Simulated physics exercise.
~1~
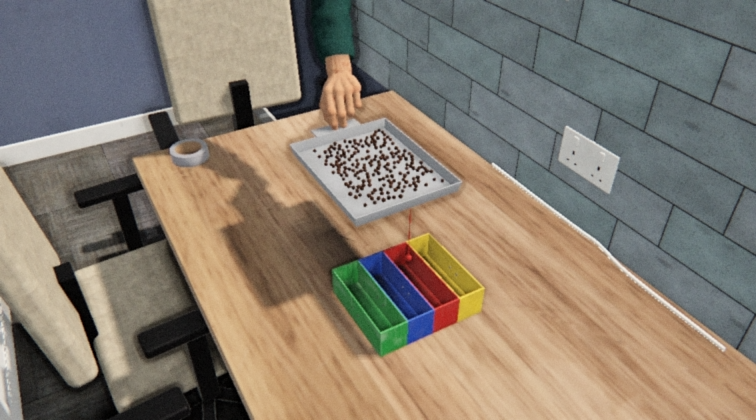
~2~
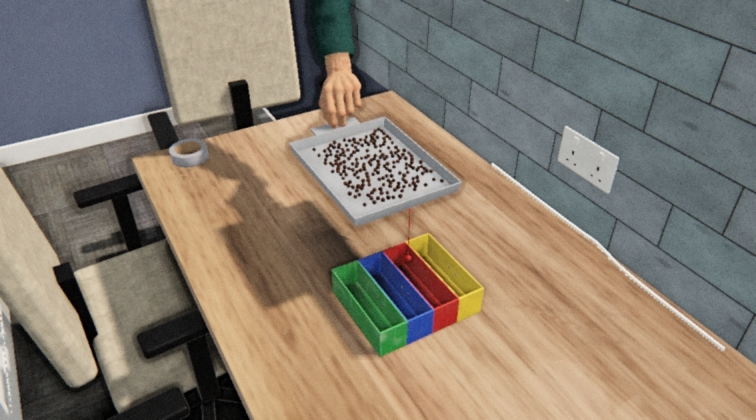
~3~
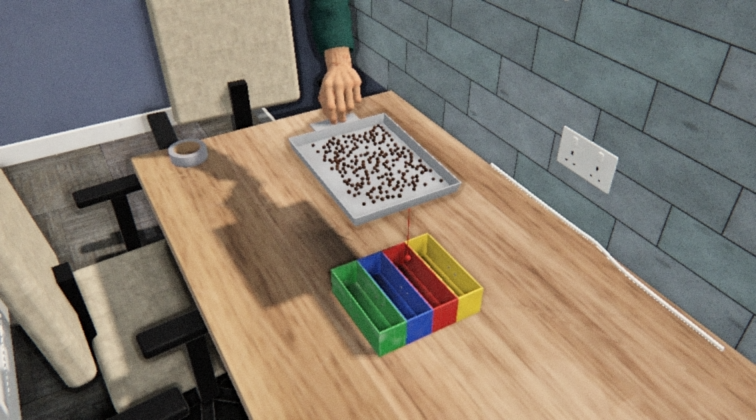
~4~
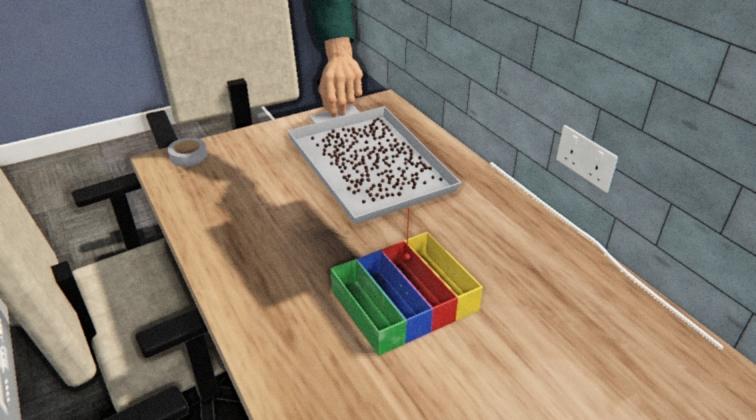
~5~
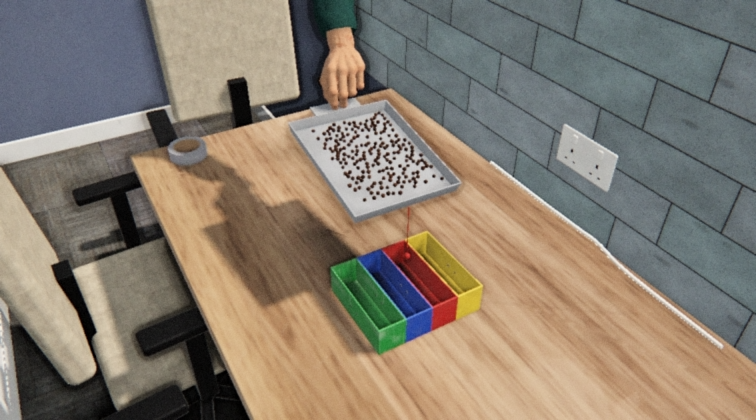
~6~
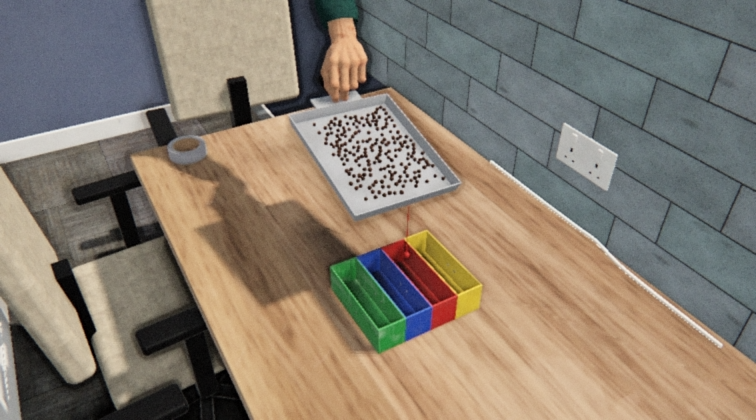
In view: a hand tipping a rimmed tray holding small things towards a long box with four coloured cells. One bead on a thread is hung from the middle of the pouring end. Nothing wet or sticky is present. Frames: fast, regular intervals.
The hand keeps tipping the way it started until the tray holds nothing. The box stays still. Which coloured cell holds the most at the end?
The yellow cell holds the most.
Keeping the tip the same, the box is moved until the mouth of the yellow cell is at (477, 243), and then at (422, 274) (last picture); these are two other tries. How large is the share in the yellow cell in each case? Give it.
Trial 1 near 0 percent, trial 2 near 20 percent.
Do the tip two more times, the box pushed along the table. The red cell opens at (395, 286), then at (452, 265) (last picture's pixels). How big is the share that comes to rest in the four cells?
Close to 20 in a hundred, then close to 100 in a hundred.
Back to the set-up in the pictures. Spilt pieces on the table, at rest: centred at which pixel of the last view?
It's centred close to pixel (491, 277).
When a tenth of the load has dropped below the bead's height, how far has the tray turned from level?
About 90°.
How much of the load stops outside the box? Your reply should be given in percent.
Close to 40 %, give or take.
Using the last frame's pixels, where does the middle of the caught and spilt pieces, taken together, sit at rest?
(458, 291).
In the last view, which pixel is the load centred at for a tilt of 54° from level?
Roughly at (423, 186).
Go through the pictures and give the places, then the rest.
The first frame shows corners of the pouring end at (357, 216) and (459, 181), level; middle of the load at (371, 165), allspice berries; bead on its thread at (408, 258); green cell at (394, 337); blue cell at (420, 325); red cell at (446, 314); yellow cell at (471, 303).
The second frame shows corners of the pouring end at (356, 216) and (458, 182), level; middle of the load at (371, 165).
The third frame shows corners of the pouring end at (356, 216) and (458, 182), tipped barely, lowest at the right corner; middle of the load at (370, 162).
The fourth frame shows corners of the pouring end at (356, 215) and (458, 182), tipped a little, lowest at the right corner; middle of the load at (370, 158).
The fifth frame shows corners of the pouring end at (356, 214) and (458, 182), tipped a little, lowest at the right corner; middle of the load at (371, 154).
The sixth frame shows corners of the pouring end at (357, 213) and (458, 182), tipped a little, lowest at the right corner; middle of the load at (372, 150); green cell at (392, 334); blue cell at (418, 322); red cell at (444, 310); yellow cell at (469, 300).
Soon, tray tipped steeply; nearly all on the tray; a stray few in the red cell; a stray few in the yellow cell; a stray few falling or outside the box.
A while on, tray tipped right over; most on the tray; a stray few in the yellow cell; a stray few in the red cell; about a quarter falling or outside the box.
Towards the end, tray tipped past a quarter turn; about a third in the yellow cell; about a quarter in the red cell; a stray few in the blue cell; about half falling or outside the box.
Finally, tray tipped past a quarter turn; about a third in the yellow cell; about a quarter in the red cell; a stray few in the blue cell; none in the green cell; about half outside the box.
